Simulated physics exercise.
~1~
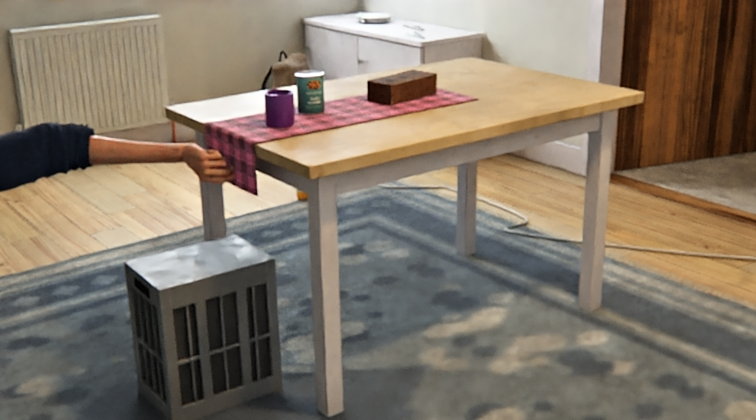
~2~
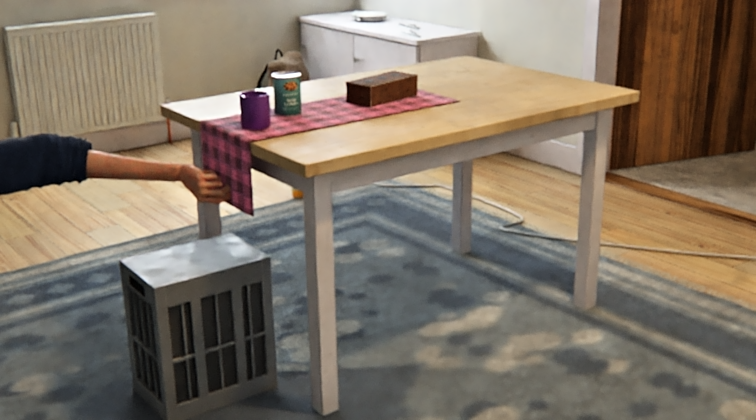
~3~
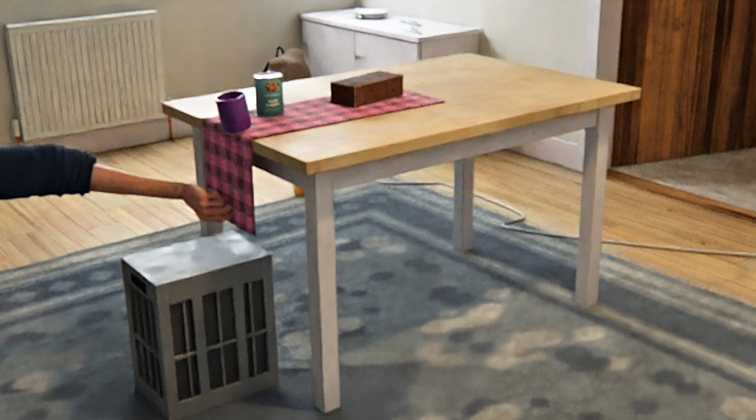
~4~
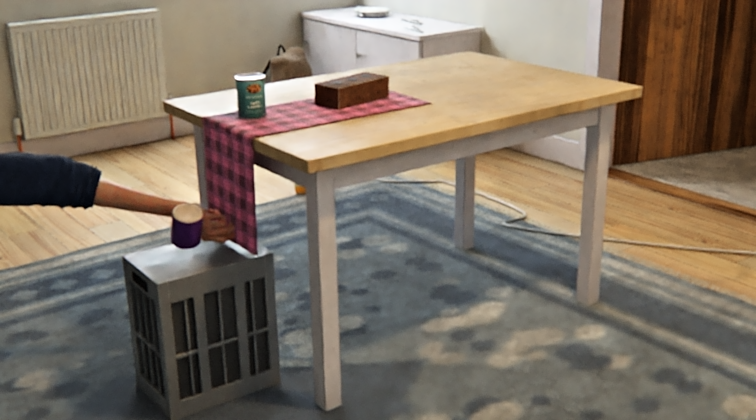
The video shows a hand pulling the hanging end of a pink checked tea towel down toward a grey crate, drawing a purple mug, a turquoise tin and a brick leftward across a table. The mug tips and falls over the edge, while the tin stays upright on the table.
